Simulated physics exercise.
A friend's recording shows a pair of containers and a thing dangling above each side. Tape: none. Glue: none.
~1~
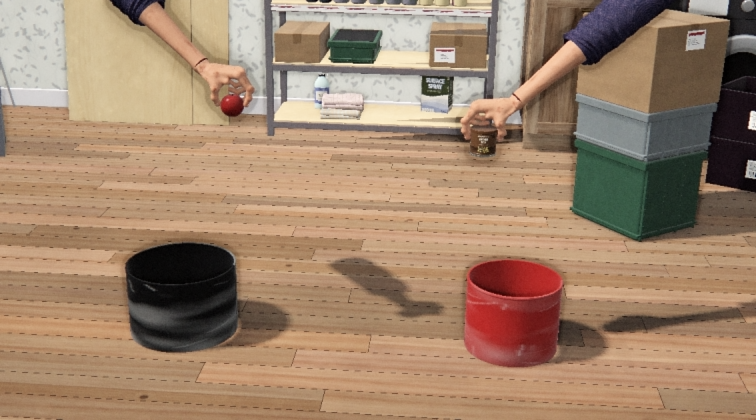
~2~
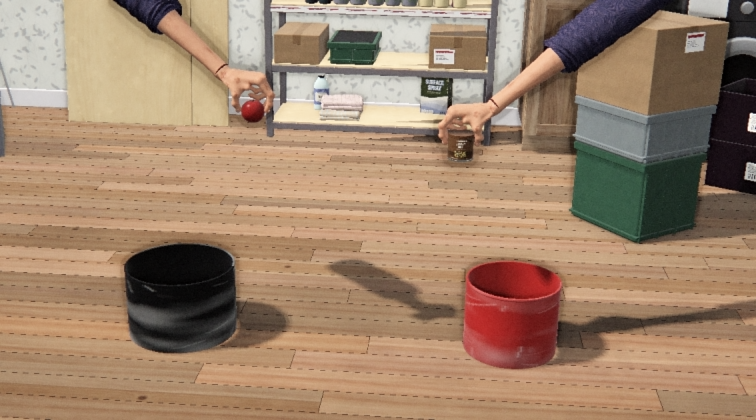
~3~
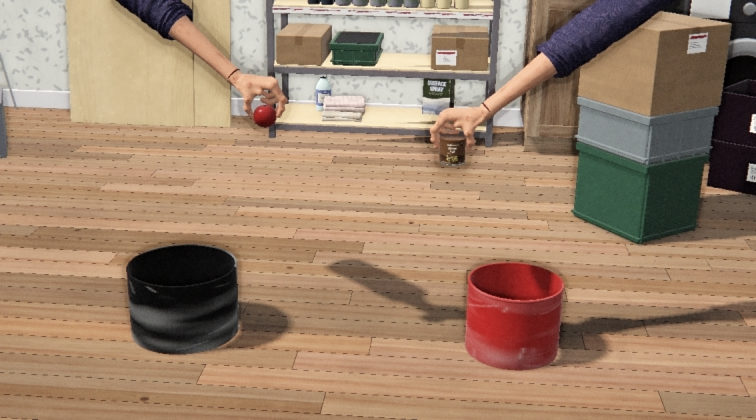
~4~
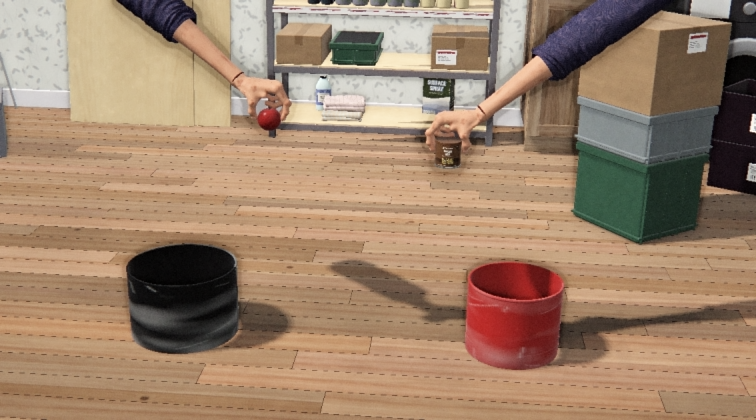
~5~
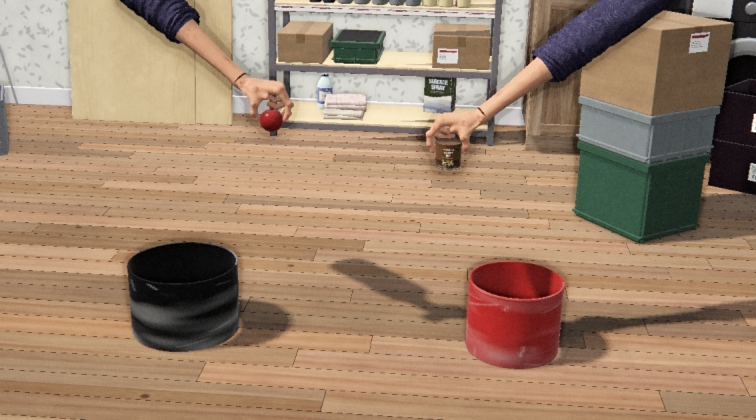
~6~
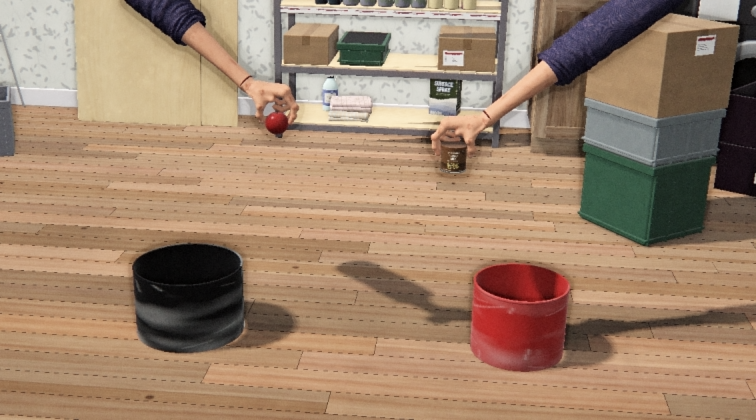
Two arms in dark purple sleeves reach in from the top of a storage room with a plank floor, seen from slightly above, with shelves and stacked boxes behind. The left hand holds a red apple and the right a small brown tin, above and beyond a black bucket at left and a red bin at right. Both hands move inward, the tin dipping slightly, then nearly stop as the view shifts slightly.
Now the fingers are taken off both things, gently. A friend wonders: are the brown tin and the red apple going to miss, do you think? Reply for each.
I'd say the brown tin misses; I'd say the red apple misses.
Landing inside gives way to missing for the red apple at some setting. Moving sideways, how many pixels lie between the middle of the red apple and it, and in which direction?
Direction left, distance some 40 pixels.
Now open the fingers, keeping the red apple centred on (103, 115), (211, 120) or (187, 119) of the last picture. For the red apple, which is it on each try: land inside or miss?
First go: Goes wide. Second go: Gets in. Third go: Gets in.
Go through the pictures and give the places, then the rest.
Still on the way; brown tin (483, 141); red apple (232, 106); left bucket (183, 295), in the first picture.
Still on the way; red apple (253, 111); right bin (511, 313), in the second picture.
Still on the way; brown tin (453, 149); left bucket (184, 297), in the third picture.
Still on the way; red apple (270, 119); right bin (513, 314), in the fourth picture.
Still on the way; brown tin (448, 154); left bucket (185, 295), in the fifth picture.
In place, still held; brown tin (454, 157); red apple (277, 123); right bin (519, 316), in the sixth picture.
Then, 0.20 s after the last picture, brown tin falling near (451, 199); red apple falling near (278, 165).
Then, 0.36 s after the last picture, brown tin falling near (445, 316); red apple falling near (279, 283).
Then, 0.54 s after the last picture, brown tin falling near (445, 321); red apple down below near (279, 301).
At rest, the brown tin falls beside it, near (444, 333); the red apple falls beside it, near (280, 324).
